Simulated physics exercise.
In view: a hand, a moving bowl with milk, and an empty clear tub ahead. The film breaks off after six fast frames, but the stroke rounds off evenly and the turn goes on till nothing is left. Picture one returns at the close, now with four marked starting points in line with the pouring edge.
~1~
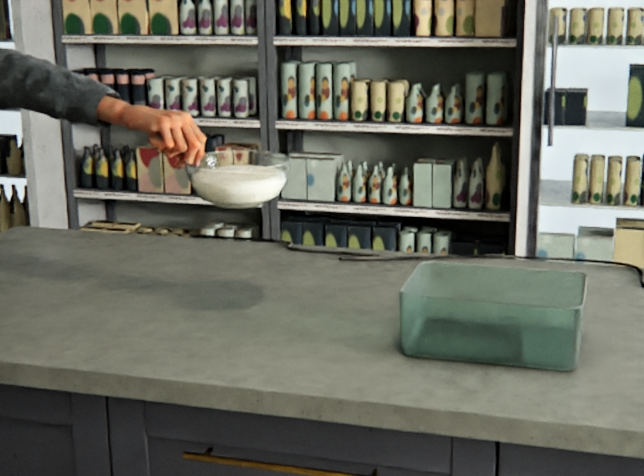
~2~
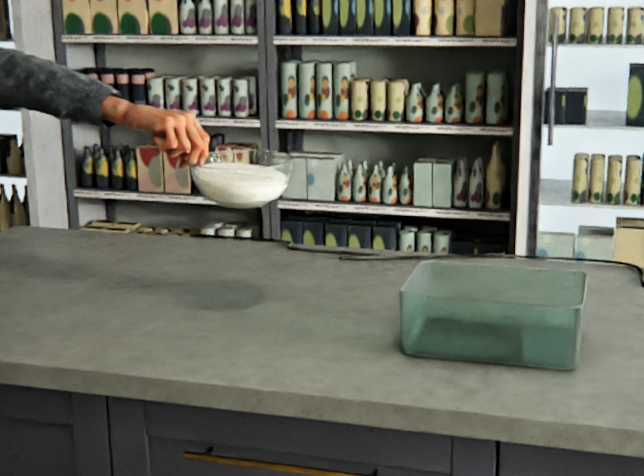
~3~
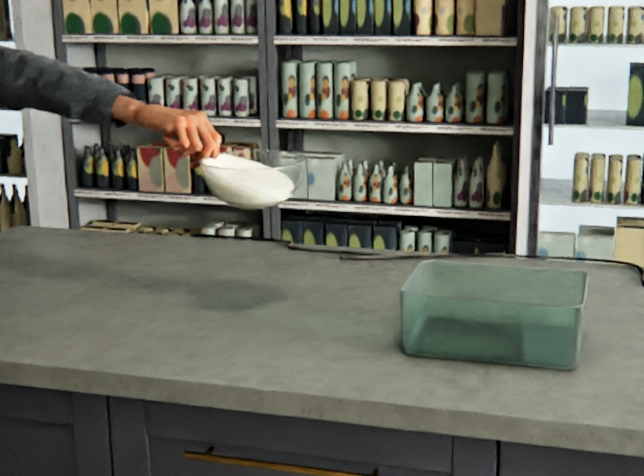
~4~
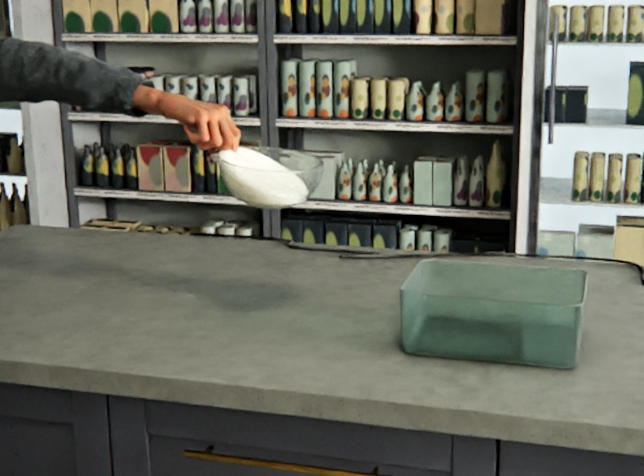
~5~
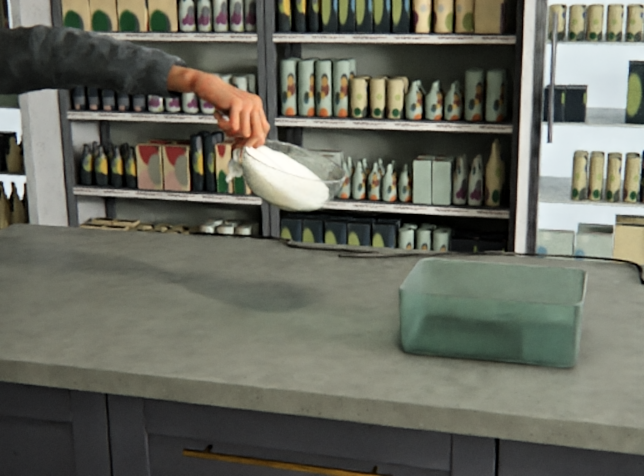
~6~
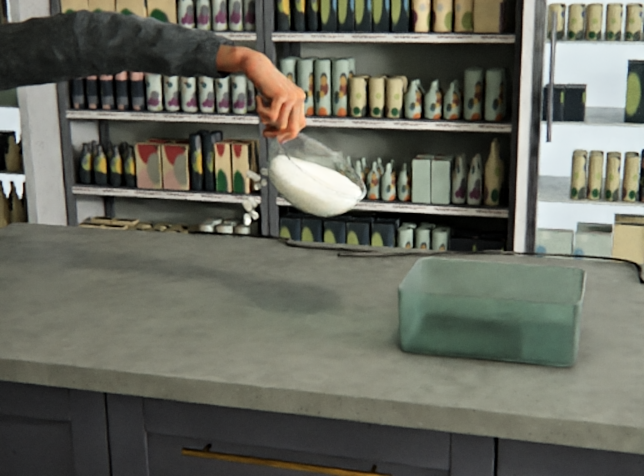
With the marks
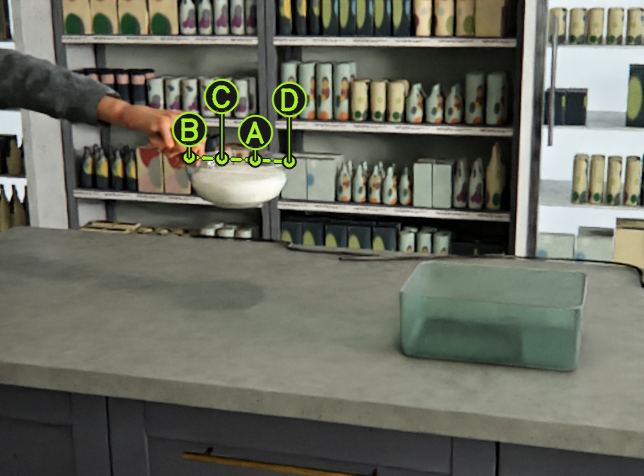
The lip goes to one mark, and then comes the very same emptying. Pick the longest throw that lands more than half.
Place A just does it.
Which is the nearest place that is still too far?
That would be C.
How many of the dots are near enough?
Two of them.
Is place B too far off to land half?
Yes, it does.
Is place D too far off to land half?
No, not at all.
In lime, A at (255, 160); B at (189, 157); C at (221, 158); D at (289, 161).
If A is chosen, about 67 % lands in the tub, 23 % falls short and 10 % goes beside or beyond.
If B is chosen, about 0 % lands in the tub, 97 % falls short and 3 % goes beside or beyond.
If C is chosen, about 28 % lands in the tub, 64 % falls short and 8 % goes beside or beyond.
If D is chosen, about 76 % lands in the tub, 6 % falls short and 17 % goes beside or beyond.
